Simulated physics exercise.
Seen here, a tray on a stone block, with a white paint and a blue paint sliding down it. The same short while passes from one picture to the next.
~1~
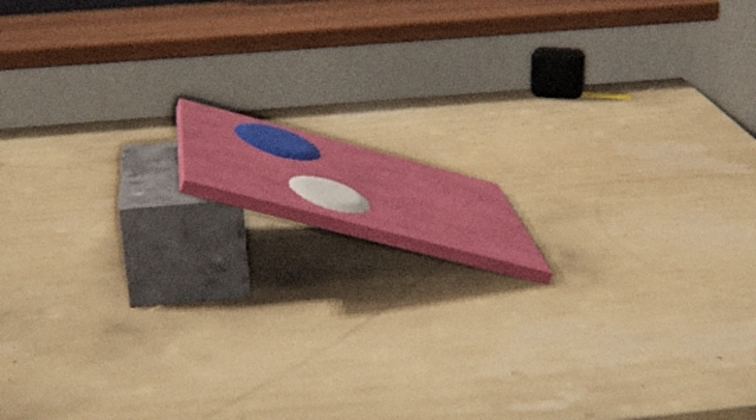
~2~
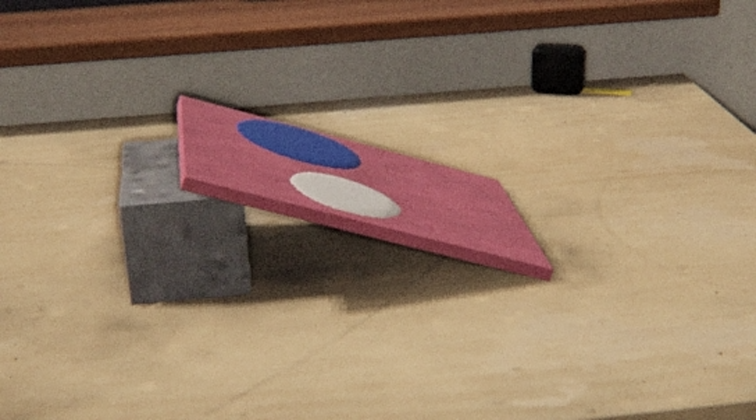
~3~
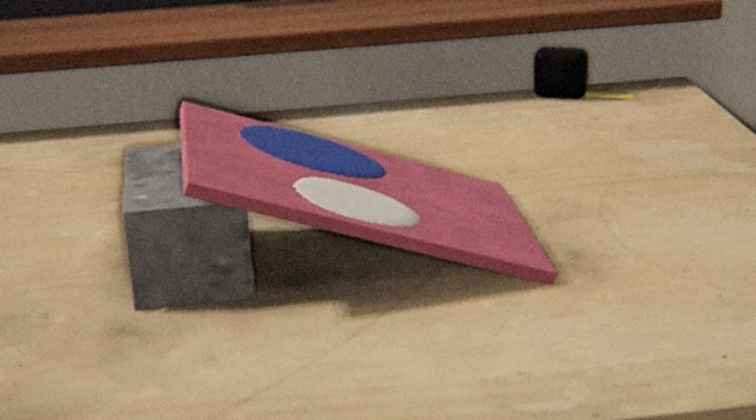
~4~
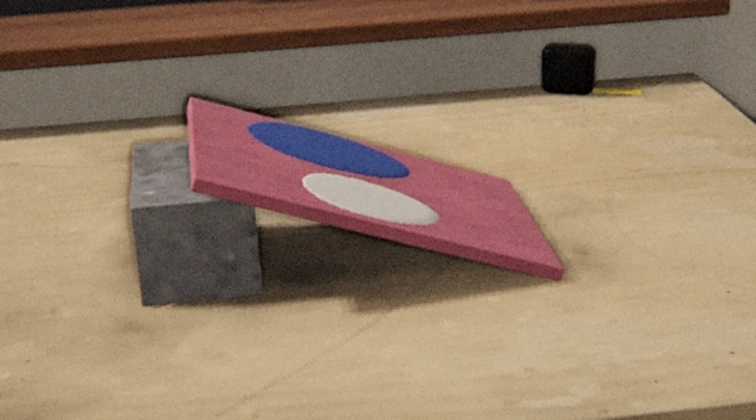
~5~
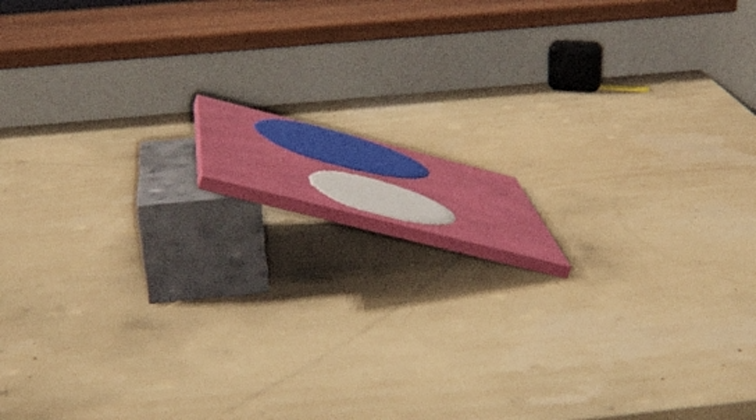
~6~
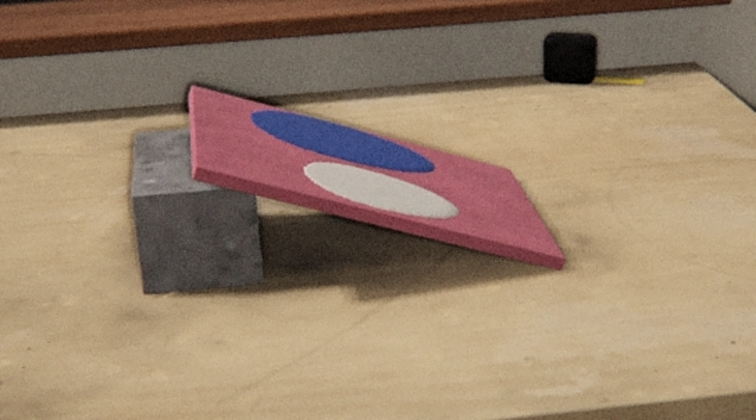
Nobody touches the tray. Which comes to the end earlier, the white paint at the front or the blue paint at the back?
First at the edge is the back one.
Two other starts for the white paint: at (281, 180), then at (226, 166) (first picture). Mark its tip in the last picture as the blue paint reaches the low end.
Around (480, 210) in the first try, (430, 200) in the second.
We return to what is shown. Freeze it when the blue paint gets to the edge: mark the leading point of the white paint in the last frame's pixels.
At about (521, 224).
Soon after, the white paint is three quarters of the way down; the blue paint is three quarters of the way down.
Later, the white paint is close to the edge; the blue paint is close to the edge.
In the end, the white paint is close to the edge; the blue paint is at the low edge.
